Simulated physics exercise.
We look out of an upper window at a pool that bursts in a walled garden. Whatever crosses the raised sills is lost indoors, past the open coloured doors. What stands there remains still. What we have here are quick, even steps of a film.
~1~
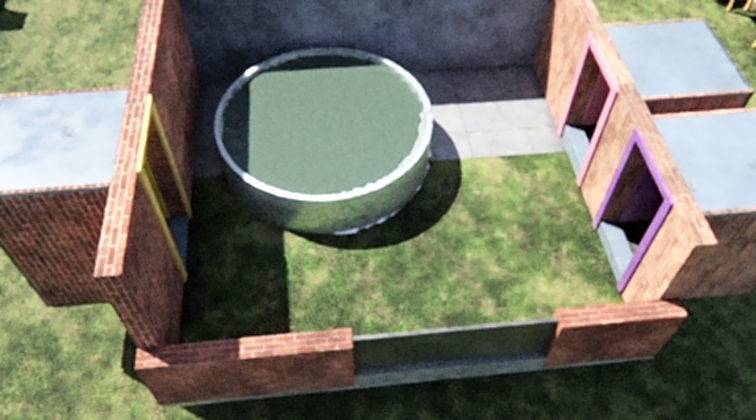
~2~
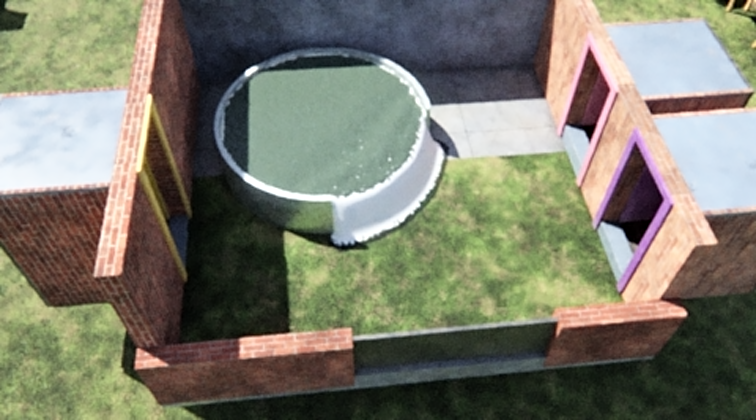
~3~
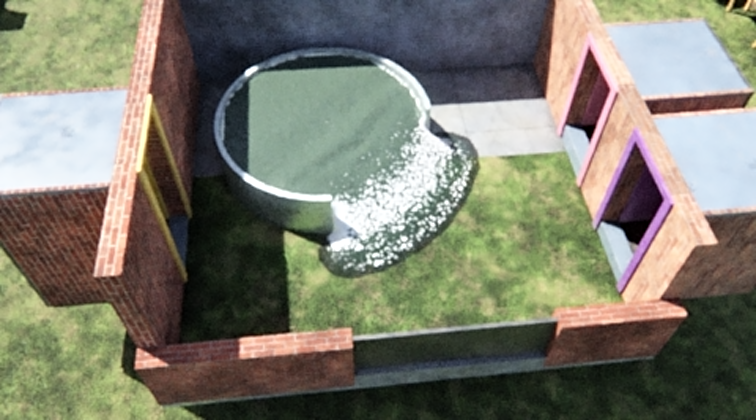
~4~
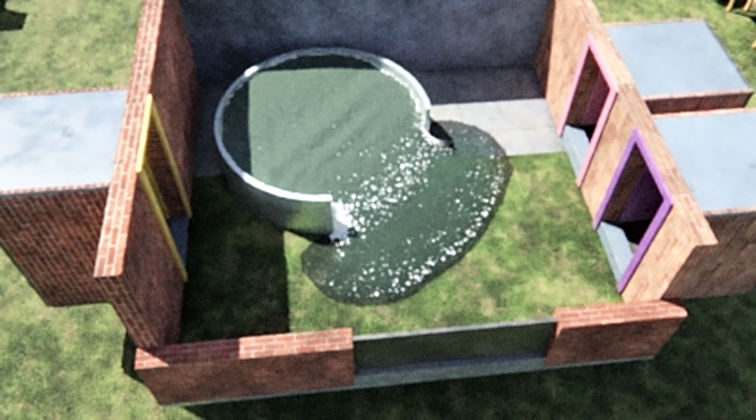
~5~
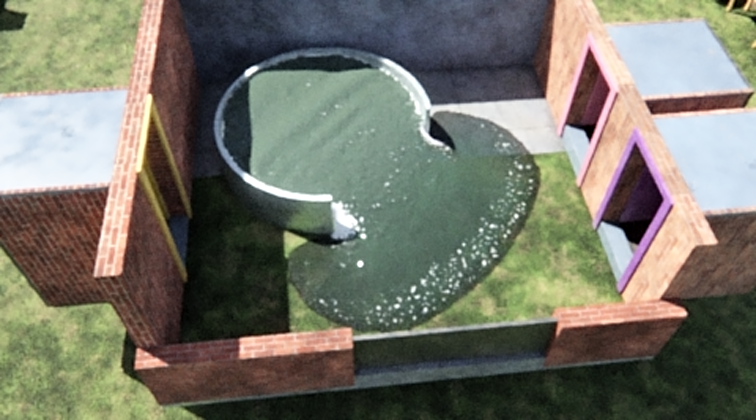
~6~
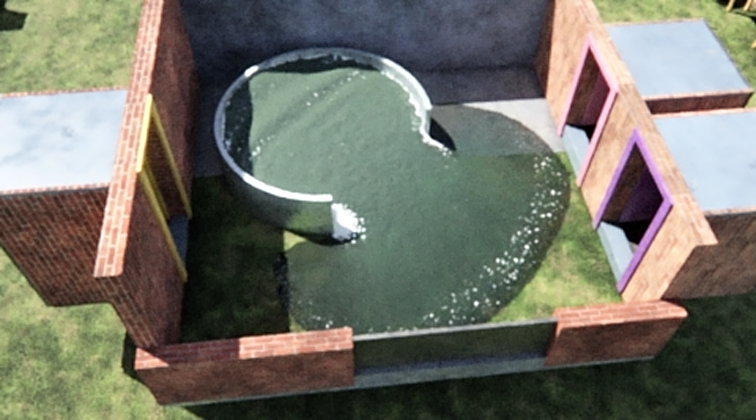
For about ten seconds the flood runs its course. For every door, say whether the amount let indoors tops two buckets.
As I see it, most likely the pink door will not exceed two buckets; most likely the yellow door will exceed two buckets; most likely the purple door will exceed two buckets.
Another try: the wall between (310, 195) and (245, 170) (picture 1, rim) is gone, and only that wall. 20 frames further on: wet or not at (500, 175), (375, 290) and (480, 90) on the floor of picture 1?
Point one not reached; point two reached; point three not reached.
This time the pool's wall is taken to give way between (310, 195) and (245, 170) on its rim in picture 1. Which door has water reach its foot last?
I'd say the one in pink.
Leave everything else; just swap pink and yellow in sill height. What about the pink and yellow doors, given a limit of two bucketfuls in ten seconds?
Well, the pink door is swamped, while the yellow door copes.
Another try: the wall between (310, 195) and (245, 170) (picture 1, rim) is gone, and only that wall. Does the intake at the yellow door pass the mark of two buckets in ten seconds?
Door by door: Yellow door crosses the line.
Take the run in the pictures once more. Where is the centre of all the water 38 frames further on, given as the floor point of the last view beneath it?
I'd point to (407, 198).
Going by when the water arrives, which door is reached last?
The door marked yellow.
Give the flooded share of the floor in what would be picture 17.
I'd estimate some 60 per cent.
A moment on, water covers 55 % of the floor; the pink door wet at the sill, nothing in, the yellow door not reached, the purple door wet at the sill, nothing in.
Next, water covers 60 % of the floor; the pink door wet at the sill, nothing in, the yellow door not reached, the purple door under two buckets in.
Then, water covers 80 % of the floor; the pink door wet at the sill, nothing in, the yellow door not reached, the purple door far over two buckets in.
Later, water covers 95 % of the floor; the pink door wet at the sill, nothing in, the yellow door under two buckets in, the purple door far over two buckets in.
In the end, water covers 95 % of the floor; the pink door wet at the sill, nothing in, the yellow door over two buckets in, the purple door far over two buckets in.
